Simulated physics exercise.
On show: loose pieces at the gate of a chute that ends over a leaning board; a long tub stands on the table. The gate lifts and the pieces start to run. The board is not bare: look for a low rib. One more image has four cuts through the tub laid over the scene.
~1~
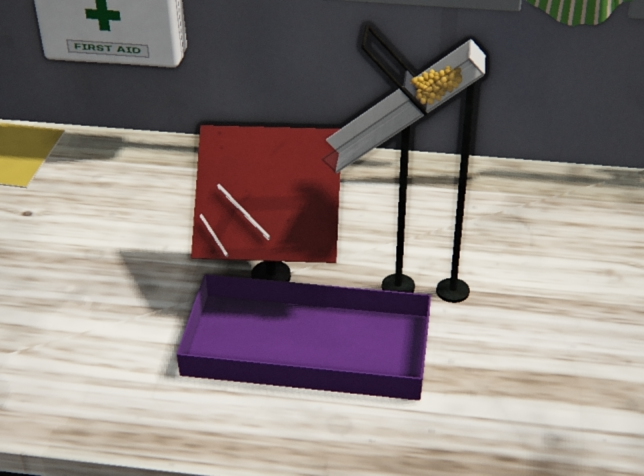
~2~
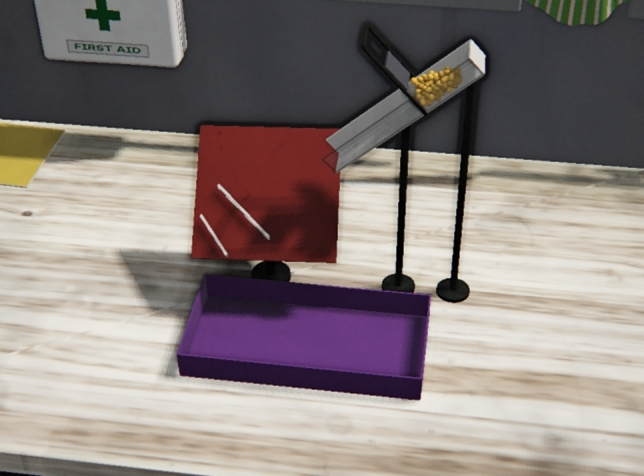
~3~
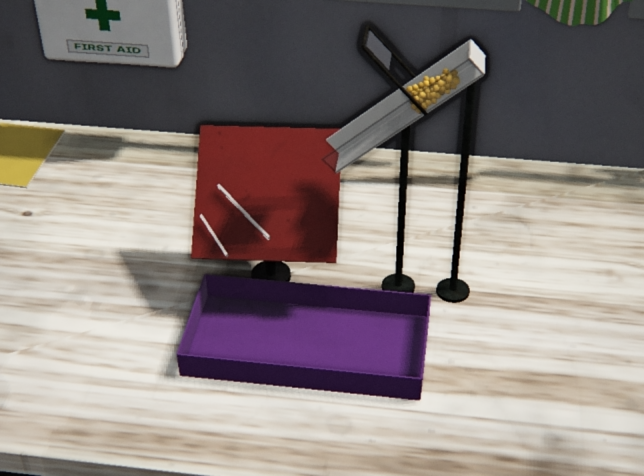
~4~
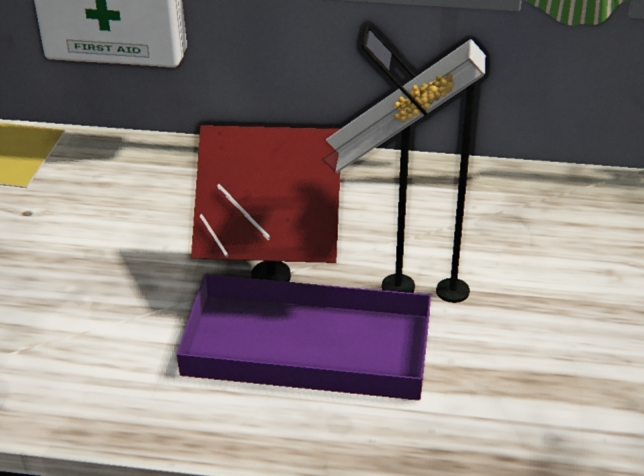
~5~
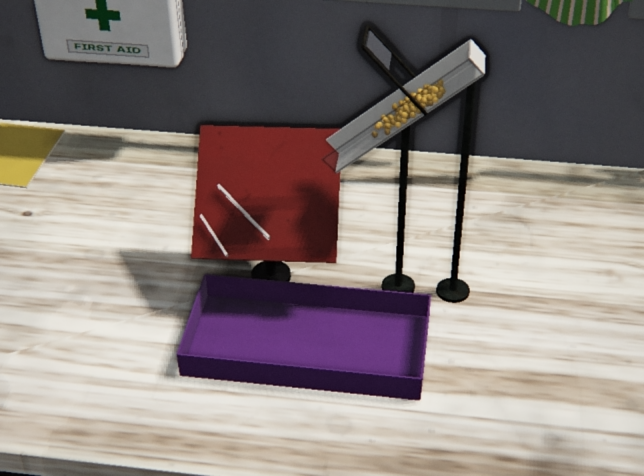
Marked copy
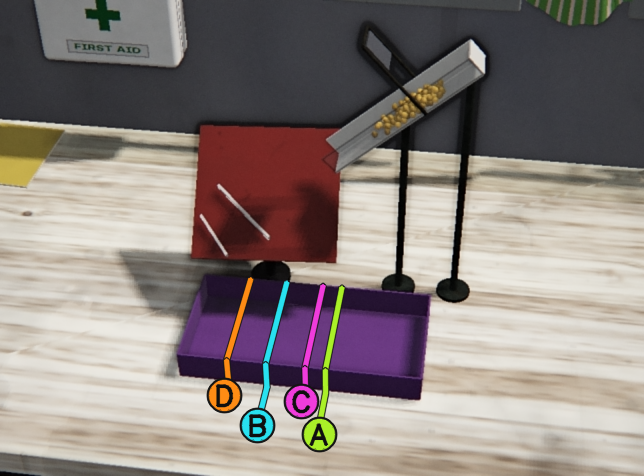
A purple tub sits below a red board as yellow pieces slide down a chute.
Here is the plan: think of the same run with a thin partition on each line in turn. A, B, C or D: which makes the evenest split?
B works best here.
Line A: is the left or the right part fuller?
The left side.
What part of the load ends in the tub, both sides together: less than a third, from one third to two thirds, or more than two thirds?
It is more than two thirds.
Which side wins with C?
The left side.
On the marked copy, line A crosses the front rim at (325, 369); line B crosses the front rim at (265, 363); line C crosses the front rim at (305, 367); line D crosses the front rim at (226, 359).
With A, of what is caught, all on the left of the divider, none on the right.
With B, of what is caught, about half on the left of the divider, about half on the right.
With C, of what is caught, nearly all on the left of the divider, a stray few on the right.
With D, of what is caught, a small part on the left of the divider, nearly all on the right.
